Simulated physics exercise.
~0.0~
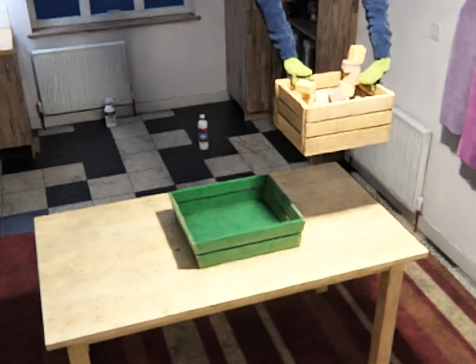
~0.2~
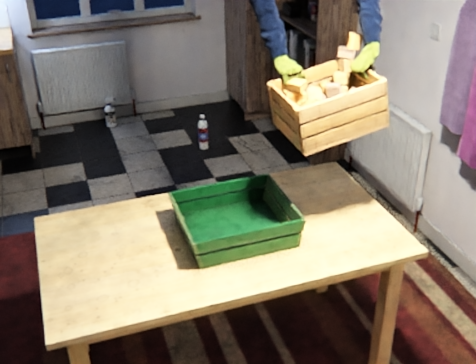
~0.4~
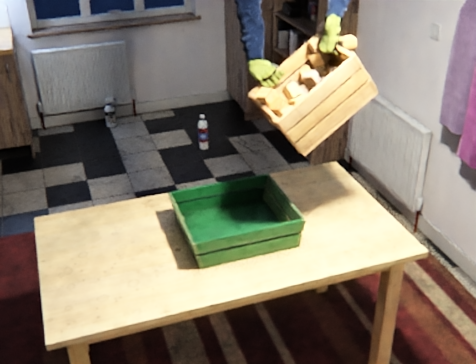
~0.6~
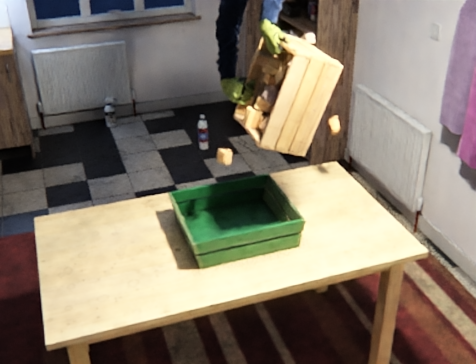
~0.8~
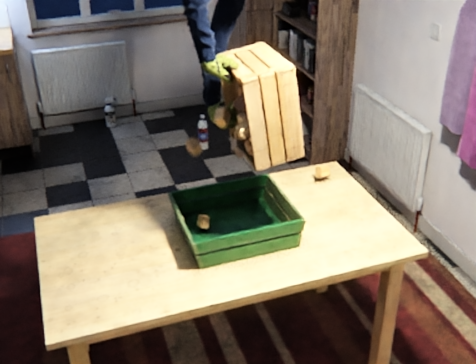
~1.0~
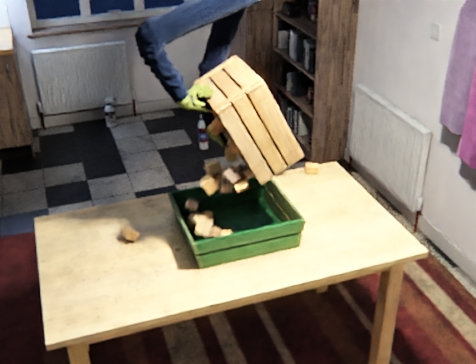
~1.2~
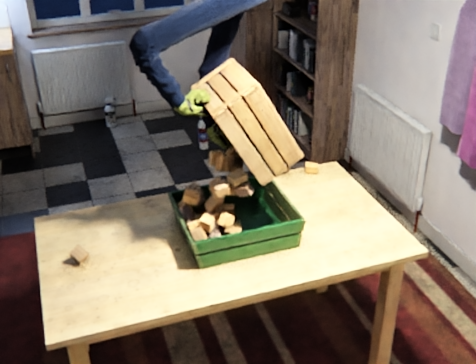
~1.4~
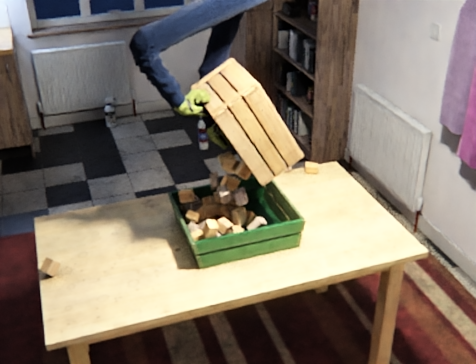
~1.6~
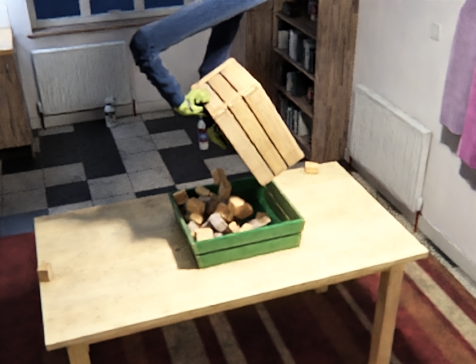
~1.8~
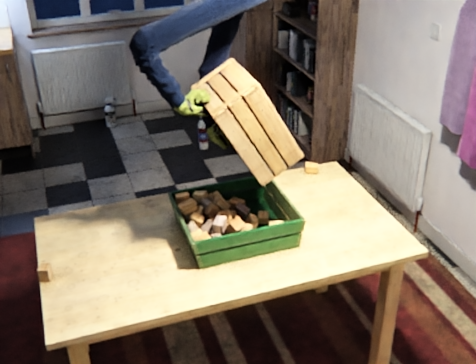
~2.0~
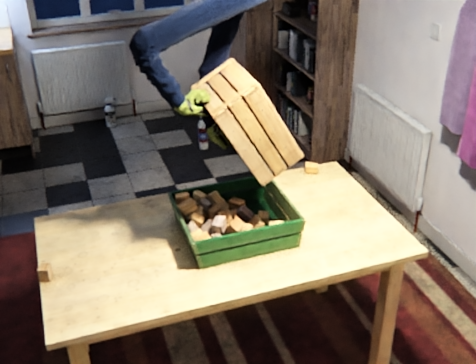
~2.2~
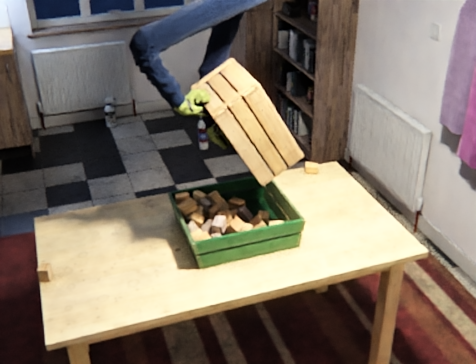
Gloved hands tipping a wooden crate of blocks into a green tray, most landing inside and a few stray on the table.
